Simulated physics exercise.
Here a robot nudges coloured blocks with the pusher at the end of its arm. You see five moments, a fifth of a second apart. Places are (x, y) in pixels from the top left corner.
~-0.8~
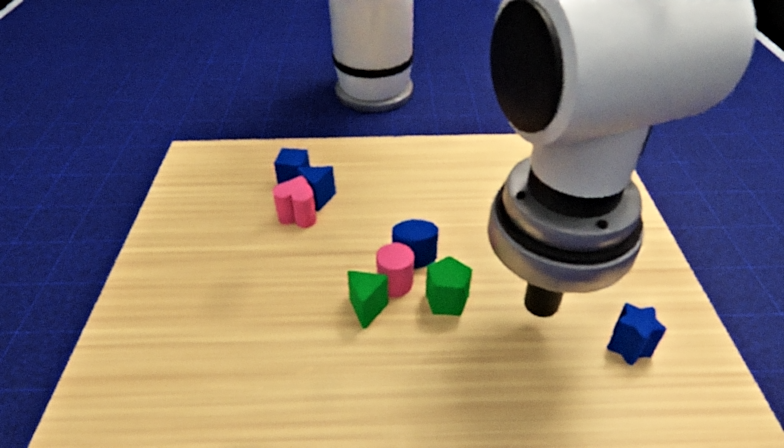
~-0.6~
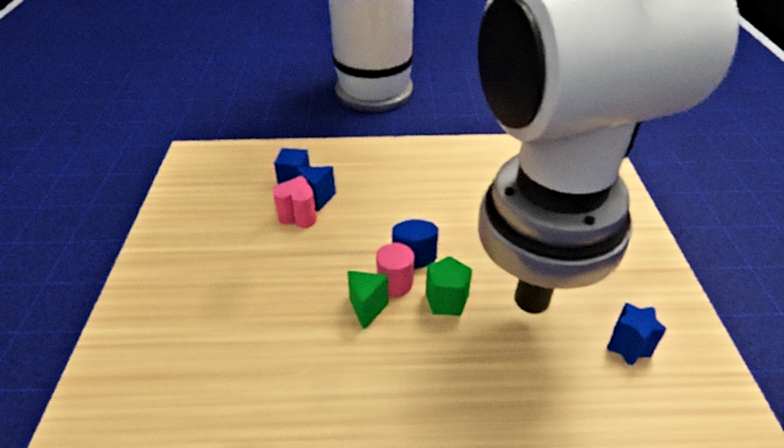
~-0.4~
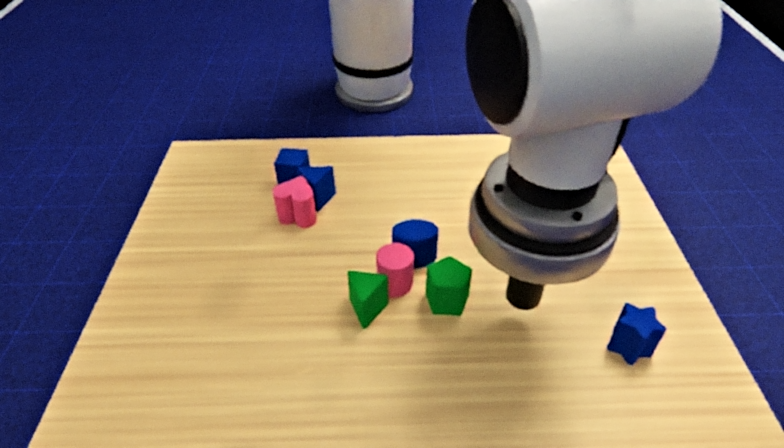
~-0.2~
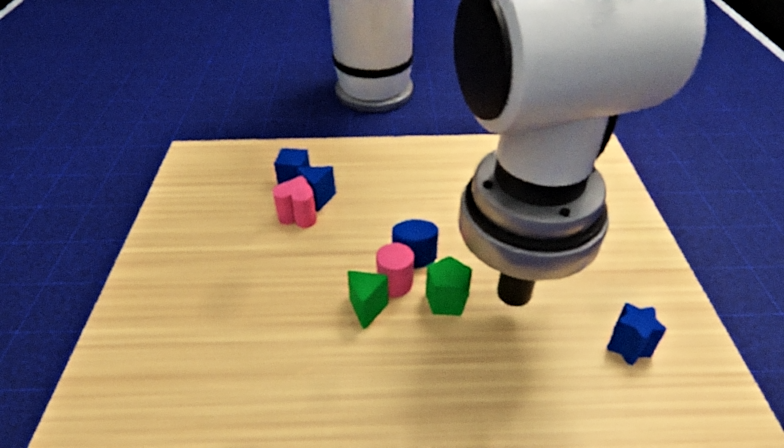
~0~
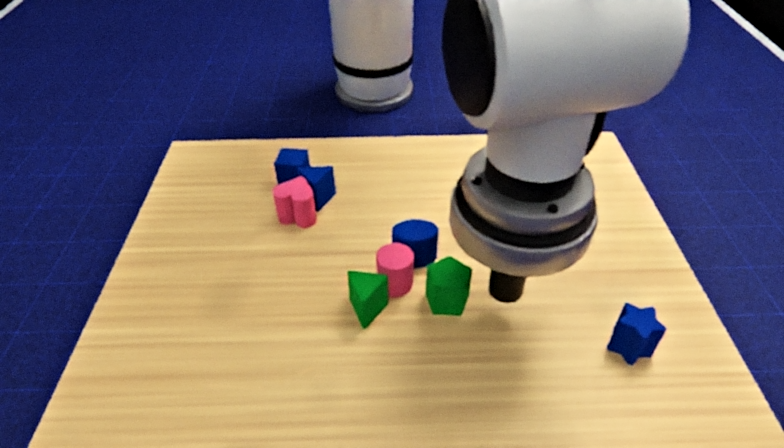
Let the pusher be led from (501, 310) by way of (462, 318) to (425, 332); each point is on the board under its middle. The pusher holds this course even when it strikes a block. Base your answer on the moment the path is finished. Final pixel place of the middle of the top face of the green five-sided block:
Around (427, 271).
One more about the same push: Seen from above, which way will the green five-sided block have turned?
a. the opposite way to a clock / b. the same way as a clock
It's b.
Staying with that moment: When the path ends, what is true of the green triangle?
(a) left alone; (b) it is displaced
Letter a.
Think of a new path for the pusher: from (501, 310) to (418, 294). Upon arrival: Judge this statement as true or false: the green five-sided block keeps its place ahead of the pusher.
It is true.
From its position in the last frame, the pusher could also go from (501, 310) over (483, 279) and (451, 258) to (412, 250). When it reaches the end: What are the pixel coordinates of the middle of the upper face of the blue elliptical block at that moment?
In the picture, it is at (375, 227).
What follows on the original path. Halfway along, pusher at (464, 299); green five-sided block at (436, 271), turned 25° clockwise.
At the end, pusher at (426, 314); green triangle still; green five-sided block at (427, 271), turned 45° clockwise.
